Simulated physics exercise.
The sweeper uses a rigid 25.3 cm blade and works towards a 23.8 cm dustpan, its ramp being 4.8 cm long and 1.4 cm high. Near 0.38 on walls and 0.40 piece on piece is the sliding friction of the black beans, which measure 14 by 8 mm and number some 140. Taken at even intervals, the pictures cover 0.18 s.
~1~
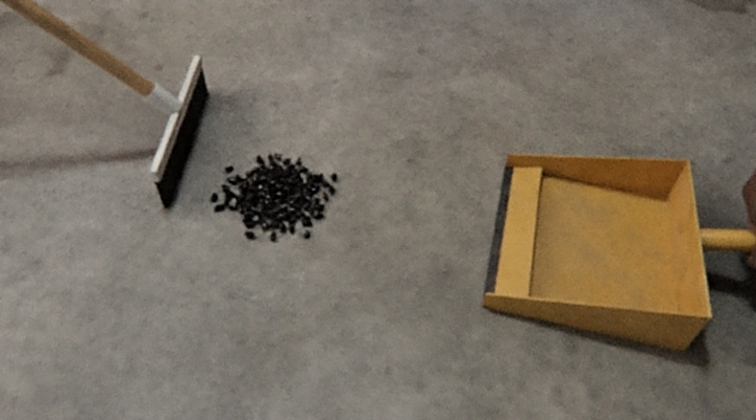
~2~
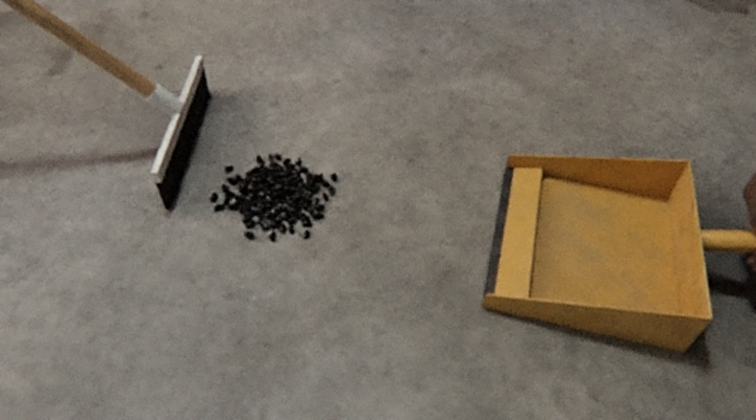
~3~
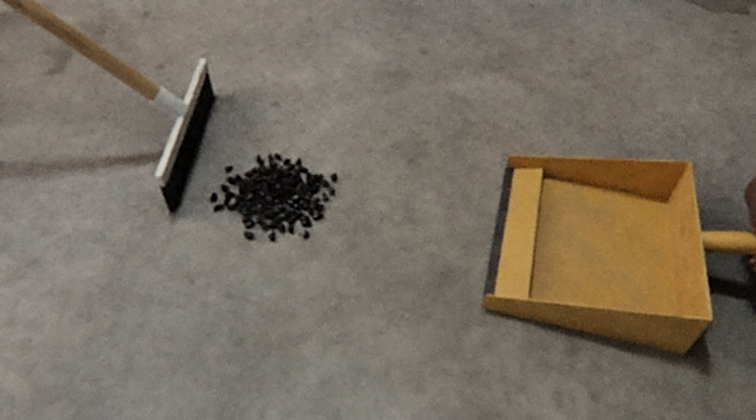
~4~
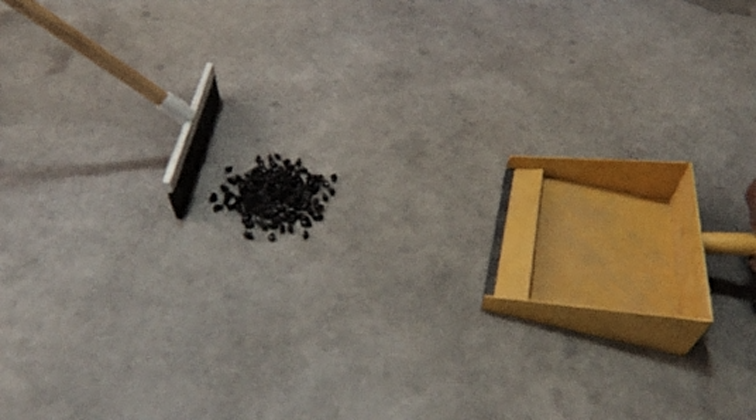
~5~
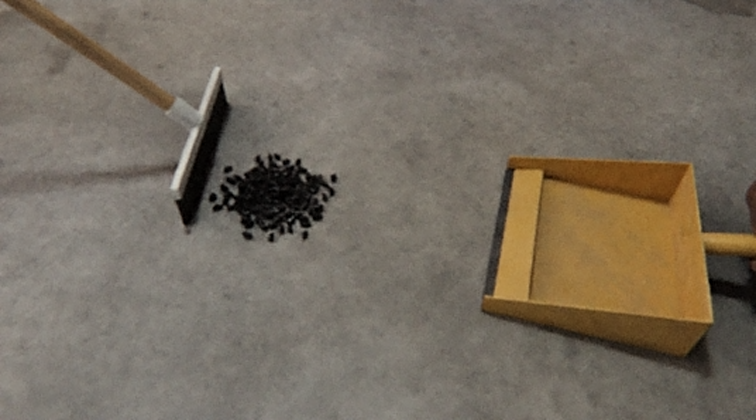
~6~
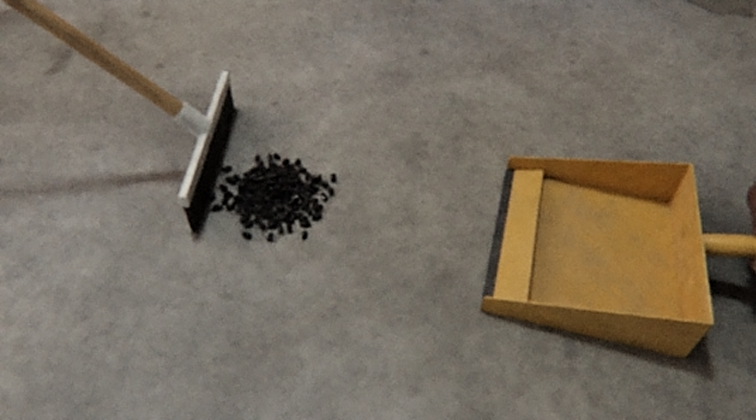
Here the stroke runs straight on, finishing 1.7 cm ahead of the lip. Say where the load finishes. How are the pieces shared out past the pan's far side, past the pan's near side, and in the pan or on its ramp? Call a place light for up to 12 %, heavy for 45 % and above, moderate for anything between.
Far side: Light; near side: Moderate; pan: Light.
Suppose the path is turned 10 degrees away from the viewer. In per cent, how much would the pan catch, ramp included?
The pan, ramp included, would get around 0 per cent.
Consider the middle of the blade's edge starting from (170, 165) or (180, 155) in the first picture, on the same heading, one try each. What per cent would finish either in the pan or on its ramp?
The two tries give some 0 % and some 0 %.
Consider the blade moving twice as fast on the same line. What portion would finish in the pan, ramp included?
Then roughly 5 per cent.
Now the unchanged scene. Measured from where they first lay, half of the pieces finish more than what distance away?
About 24 cm.
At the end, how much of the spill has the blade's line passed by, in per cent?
Around 30 per cent.
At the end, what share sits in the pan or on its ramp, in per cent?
0 %.
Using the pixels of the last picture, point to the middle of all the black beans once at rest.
Somewhere around (455, 237) in the final frame.
Then, 0.38 s after the last picture, middle of the blade 23 cm from the lip; 0 % over the lip, far side 0 %, near side 5 %.
Then, 0.63 s after the last picture, middle of the blade 12 cm from the lip; 0 % over the lip, far side 0 %, near side 15 %.
Then, 0.98 s after the last picture, middle of the blade 5 cm from the lip; 0 % over the lip, far side 5 %, near side 20 %.
In the end, far side 5 %, near side 20 %, pan 0 %, in front of the lip or behind the blade 75 %.
